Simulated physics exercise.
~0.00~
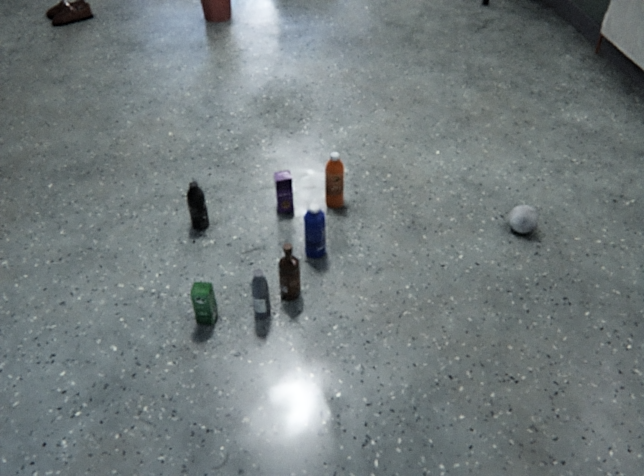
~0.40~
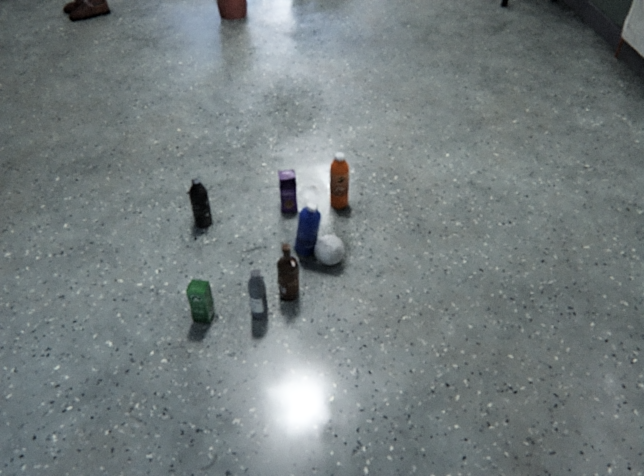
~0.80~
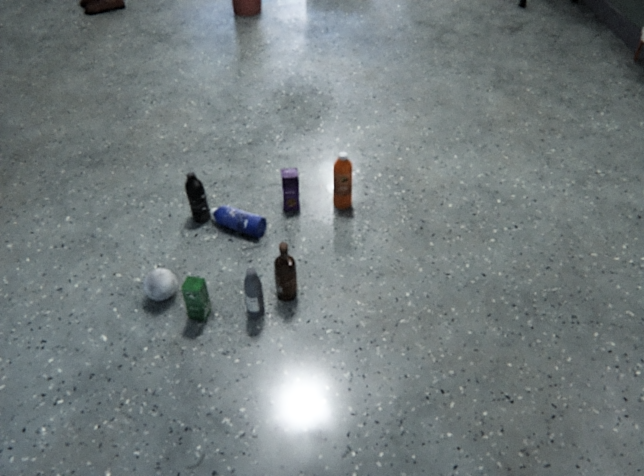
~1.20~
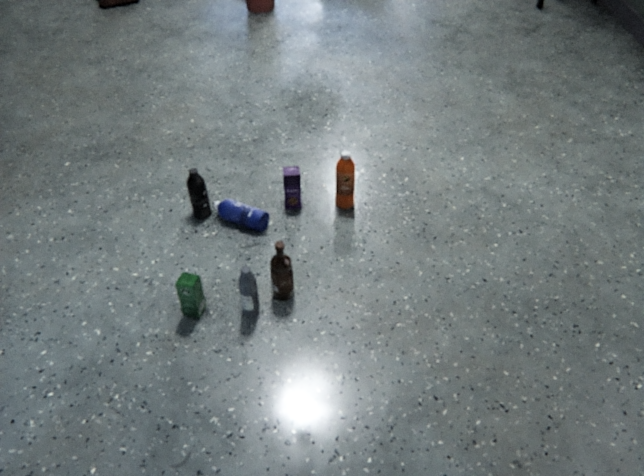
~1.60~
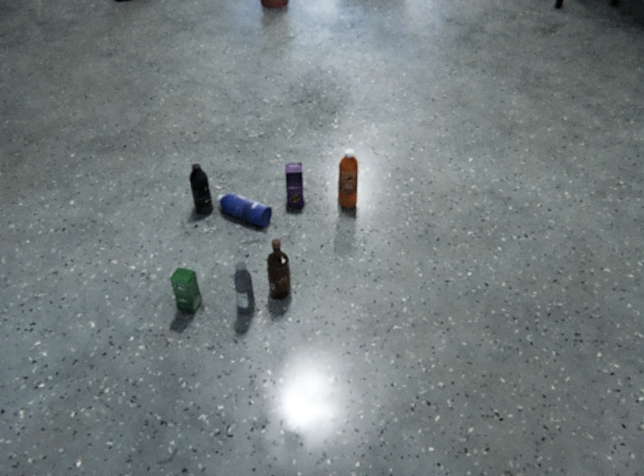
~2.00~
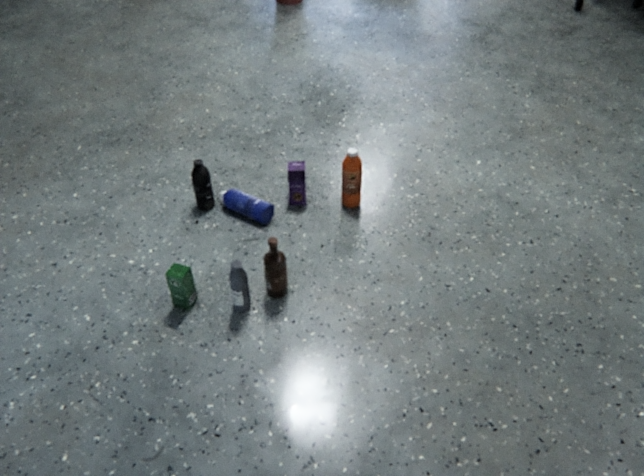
On a speckled floor, a white ball rolls left, topples the blue bottle and leaves view.
